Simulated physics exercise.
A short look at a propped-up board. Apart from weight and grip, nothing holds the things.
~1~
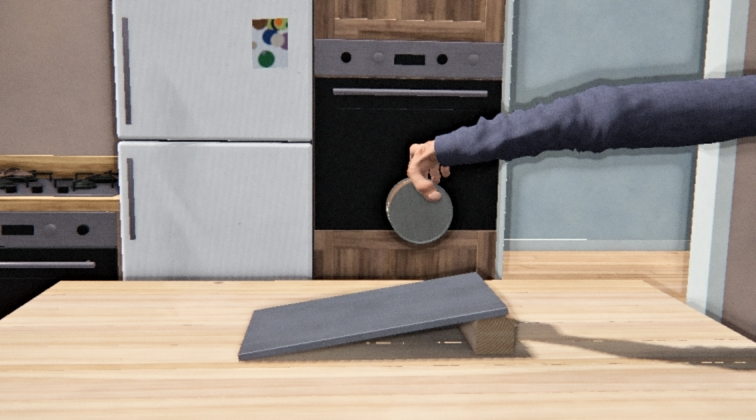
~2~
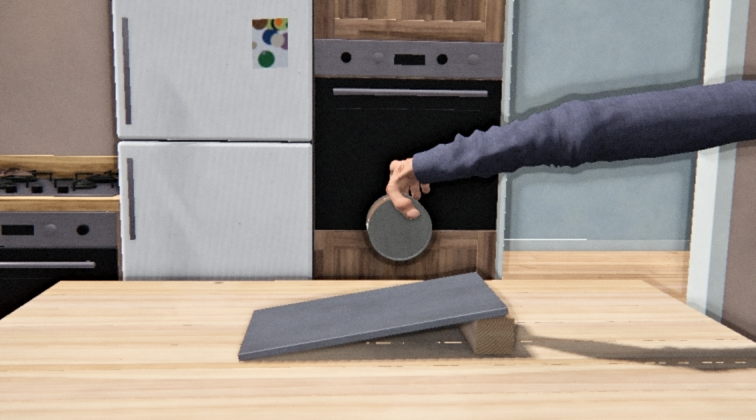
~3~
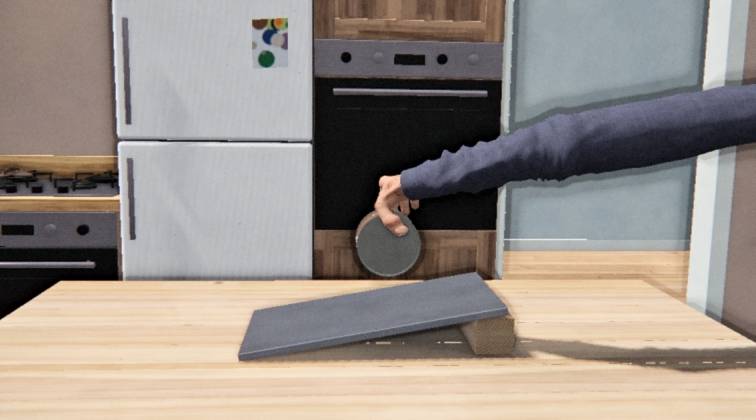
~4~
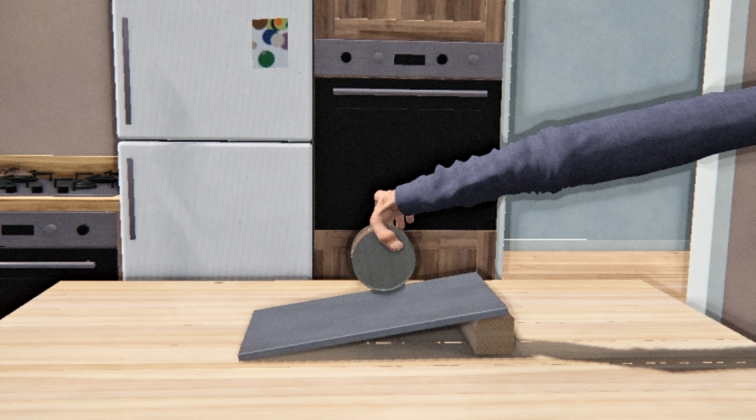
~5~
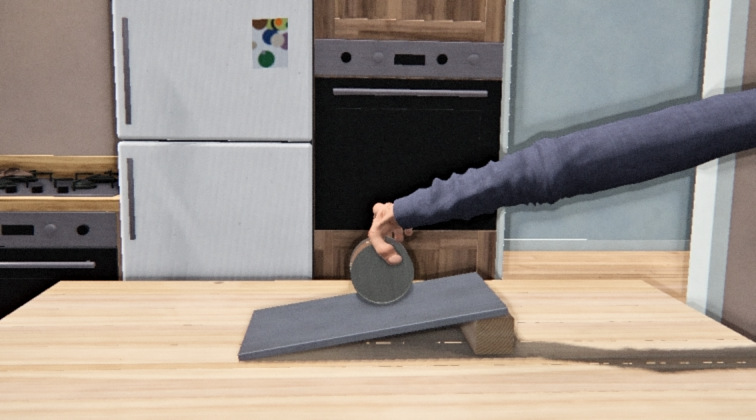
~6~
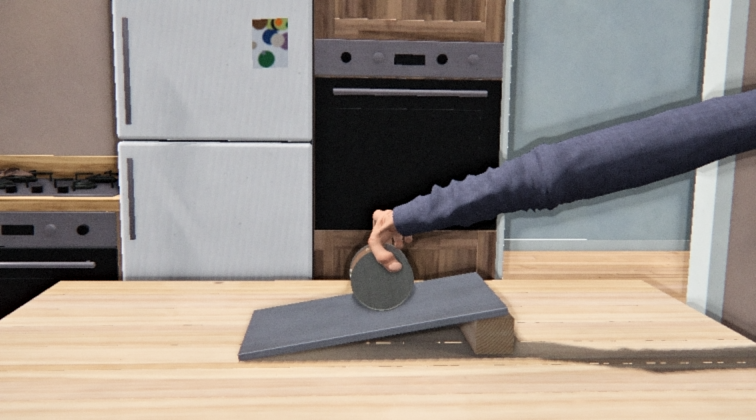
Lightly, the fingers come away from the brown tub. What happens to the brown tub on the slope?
It heads down the slope.
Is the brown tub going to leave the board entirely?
At the end, the brown tub is no longer up there.
Then, 0.80 s past the last view, brown tub displaced well along near (250, 299).
Then, 1.40 s past the last view, brown tub now off the board.
Then, 1.90 s past the last view, things are still on the move.
Finally, off the board, brown tub. The brown tub runs down the board.
